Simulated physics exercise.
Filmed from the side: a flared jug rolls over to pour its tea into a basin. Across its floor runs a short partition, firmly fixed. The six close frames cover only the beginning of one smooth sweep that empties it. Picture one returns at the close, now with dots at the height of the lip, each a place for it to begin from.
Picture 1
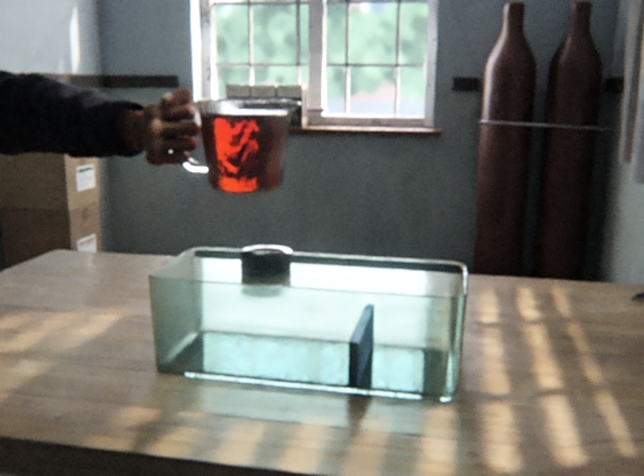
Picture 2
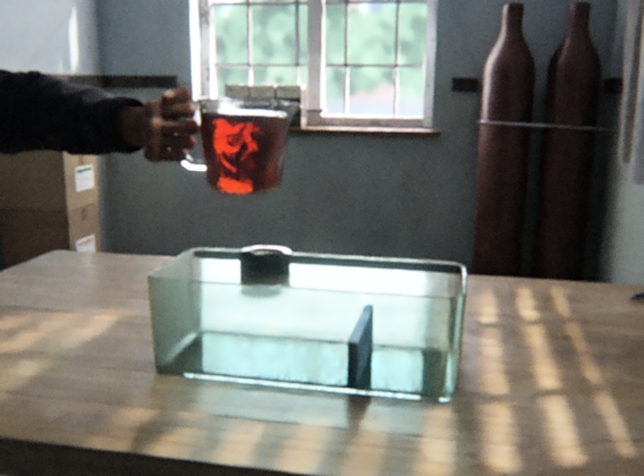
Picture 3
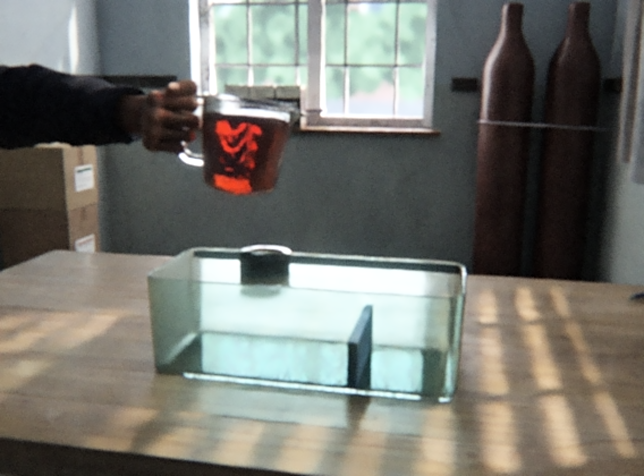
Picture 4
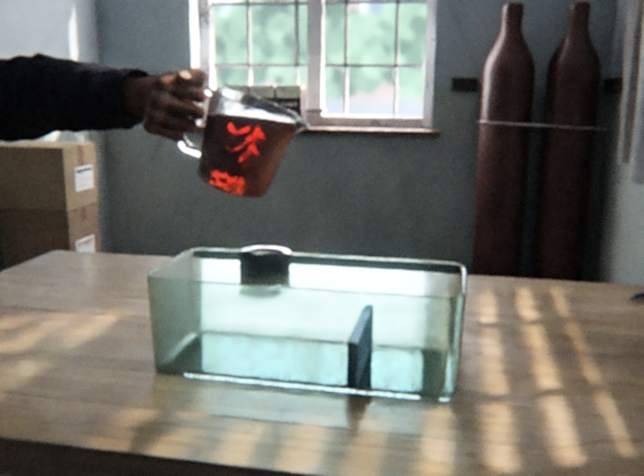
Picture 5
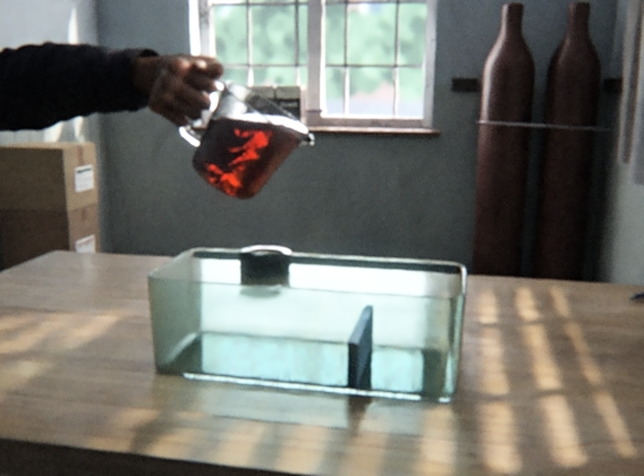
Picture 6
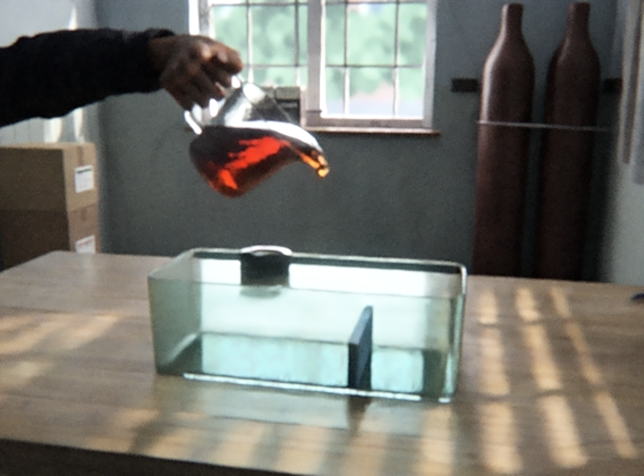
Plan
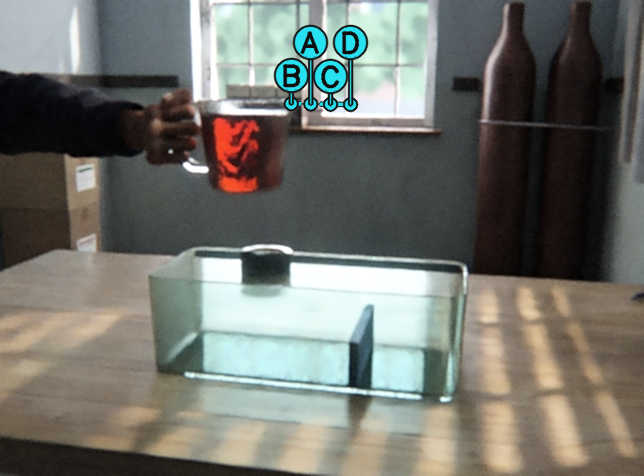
In a room with a barred window, a hand held a glass jug of reddish tea above a clear basin on a wooden table, then steadily tilted it rightward until tea came over the lip.
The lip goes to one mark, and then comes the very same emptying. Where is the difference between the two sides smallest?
Place C does it best.
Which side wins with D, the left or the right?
The right side.
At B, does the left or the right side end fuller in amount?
More ends on the left.
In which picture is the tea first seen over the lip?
Picture 5.
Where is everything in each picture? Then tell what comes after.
In the first frame, upright, lip at (299, 103); basin from (157, 369) to (458, 398); top of the wall at (363, 320); nothing has left yet.
In the second frame, tipped about 2°, lip at (300, 106); nothing has left yet.
In the third frame, tipped about 9°, lip at (304, 113); nothing has left yet.
In the fourth frame, tipped about 20°, lip at (308, 126); nothing has left yet.
In the fifth frame, tipped about 33°, lip at (311, 142); tea is over the lip, down to (311, 142).
In the sixth frame, tipped about 49°, lip at (309, 162); tea is over the lip, down to (321, 175).
In cyan, A at (310, 104); B at (291, 103); C at (330, 104); D at (350, 104).
If A is chosen, about 72 % ends left of the wall and 25 % right of it; 3 % is lost outside.
If B is chosen, about 88 % ends left of the wall and 7 % right of it; 5 % is lost outside.
If C is chosen, about 49 % ends left of the wall and 48 % right of it; 3 % is lost outside.
If D is chosen, about 24 % ends left of the wall and 71 % right of it; 4 % is lost outside.
